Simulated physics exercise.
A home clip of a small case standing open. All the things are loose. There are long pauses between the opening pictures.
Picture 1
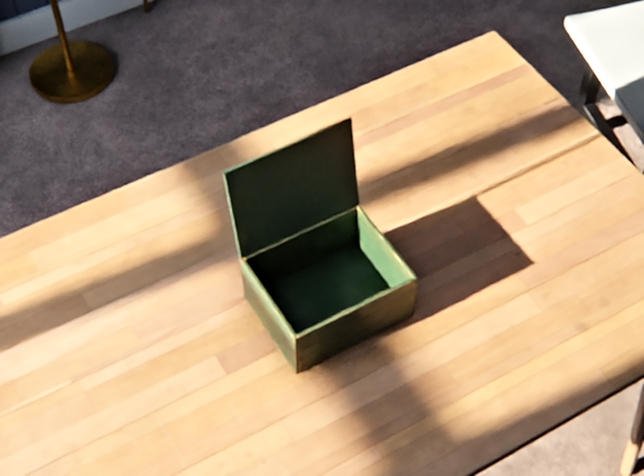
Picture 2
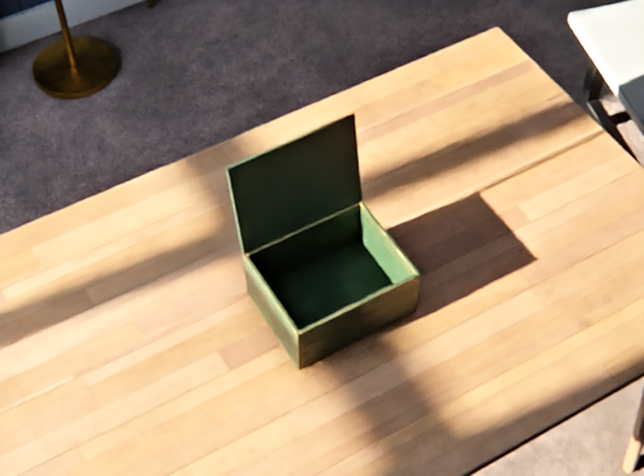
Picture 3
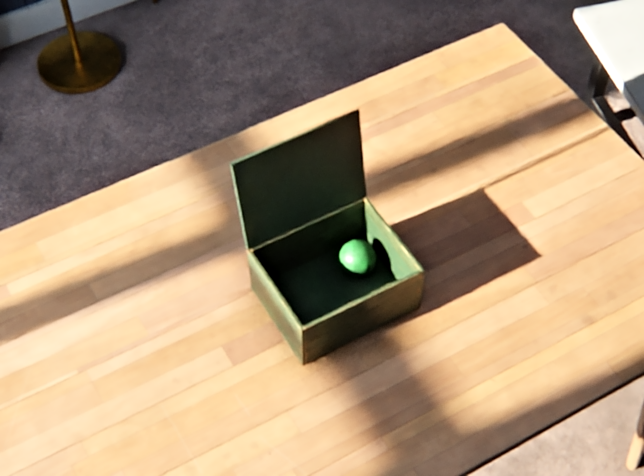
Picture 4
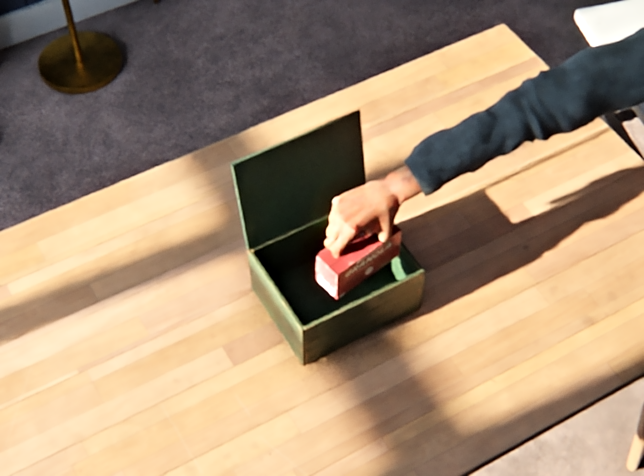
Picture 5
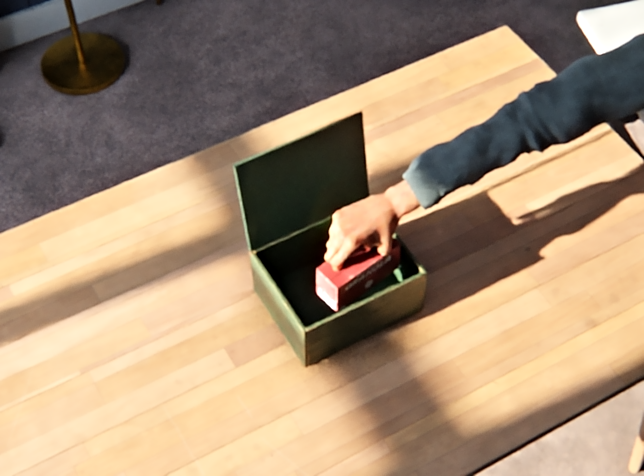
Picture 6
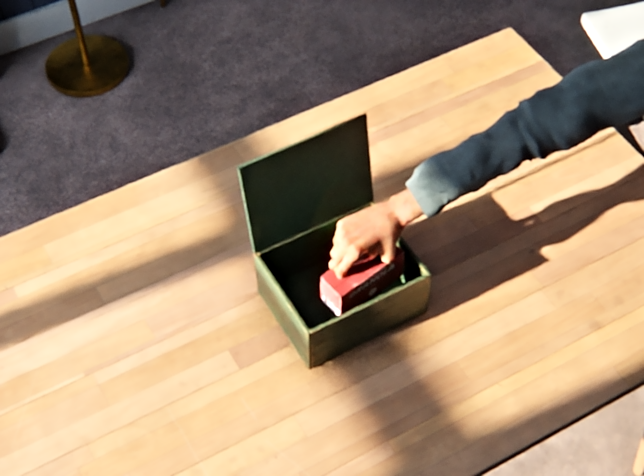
A green box with its lid raised stands open on a pale wooden table crossed by shadows, seen from above at an angle, with grey carpet and a brass-coloured round base at upper left. The box is empty at first, then a bright green ball is inside towards the right. A dark-sleeved arm reaches in from the right, lowering a red carton into the box as the view drifts slightly.
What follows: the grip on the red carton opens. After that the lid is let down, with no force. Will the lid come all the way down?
As it turns out, it shuts flat.
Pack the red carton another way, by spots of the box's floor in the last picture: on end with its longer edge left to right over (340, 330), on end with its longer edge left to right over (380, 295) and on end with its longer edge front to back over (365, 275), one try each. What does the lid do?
First, it is held up; second, it stays ajar; third, it closes.
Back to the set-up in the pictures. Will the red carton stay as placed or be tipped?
It stays as placed.
Then, 0.90 s later than the last frame, lid starting down; red carton moved a little near (367, 301); green ball moved a little.
Then, 1.60 s later than the last frame, lid 57° above the rim; red carton moved a little near (367, 301); green ball moved a little.
Then, 1.90 s later than the last frame, lid 17° above the rim; red carton moved a little near (367, 301); green ball moved a little.
When it is over, lid shut; moved from the start, red carton; green ball as before. End places, in pixels of the last picture, red carton near (367, 301).
